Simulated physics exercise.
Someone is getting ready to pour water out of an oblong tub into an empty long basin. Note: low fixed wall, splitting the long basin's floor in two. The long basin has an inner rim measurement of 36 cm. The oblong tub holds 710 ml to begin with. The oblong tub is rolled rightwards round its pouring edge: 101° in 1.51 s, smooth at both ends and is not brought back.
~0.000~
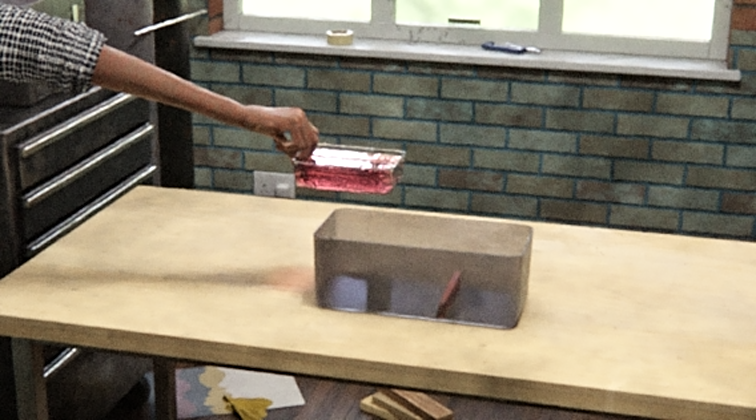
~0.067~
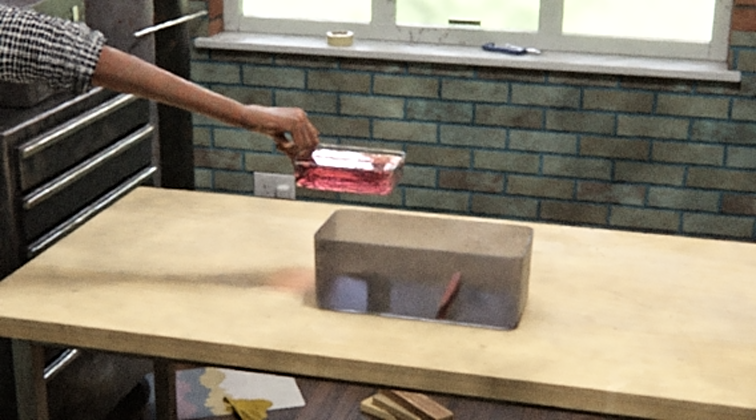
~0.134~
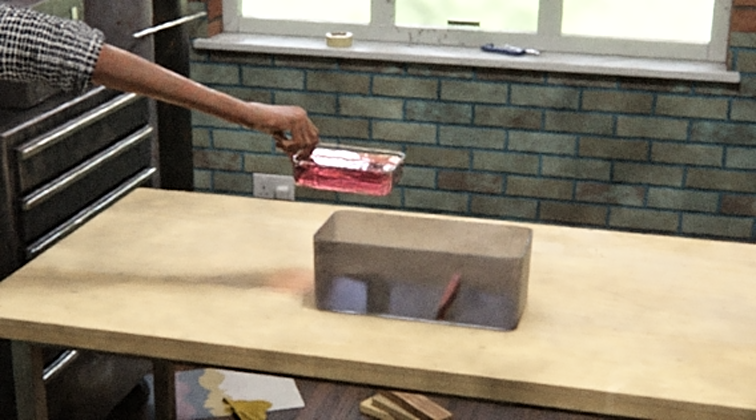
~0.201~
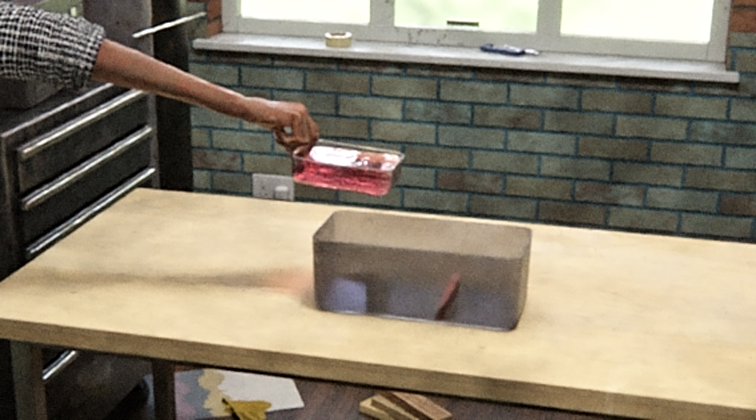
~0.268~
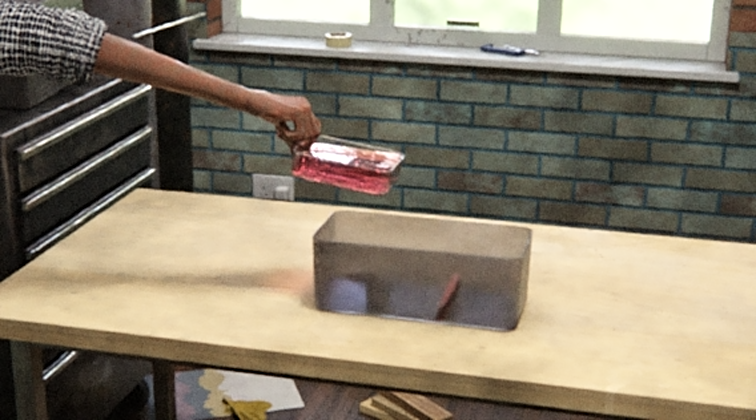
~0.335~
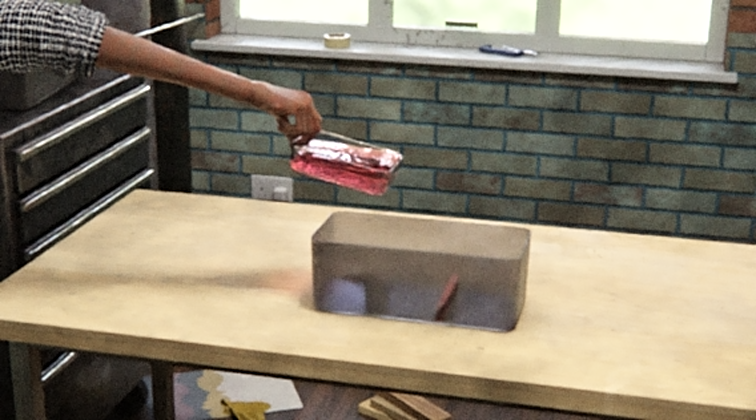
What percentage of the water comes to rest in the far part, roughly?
55 %.
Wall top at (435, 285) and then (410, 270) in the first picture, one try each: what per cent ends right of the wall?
I'd say 70 percent on the first go, 85 percent on the next.
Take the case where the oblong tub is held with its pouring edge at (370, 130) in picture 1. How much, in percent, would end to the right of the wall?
Then I'd expect something near 25 per cent.
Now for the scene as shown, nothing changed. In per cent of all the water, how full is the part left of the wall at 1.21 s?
Around 24 in a hundred.
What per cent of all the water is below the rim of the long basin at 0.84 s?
The basin holds roughly 34 in a hundred parts at that moment.
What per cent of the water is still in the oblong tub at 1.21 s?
Near 4 percent, more or less.
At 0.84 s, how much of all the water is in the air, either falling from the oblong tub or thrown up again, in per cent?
Close to 44 in a hundred.
Then, 0.84 s in, the tilt is 59° and 19 per cent is still to pour, 11 is left of the wall and 23 right of it.
Then, 1.21 s in, the tilt is 91° and 4 per cent is still to pour, 25 is left of the wall and 59 right of it.
Then, 1.59 s in, the tilt is 101° and 0 per cent is still to pour, 37 is left of the wall and 55 right of it.
Then, 2.01 s in, the tilt is 101° and 0 per cent is still to pour, 37 is left of the wall and 55 right of it.
Finally, 37 per cent lies left of the wall, 55 right of it and 8 outside.
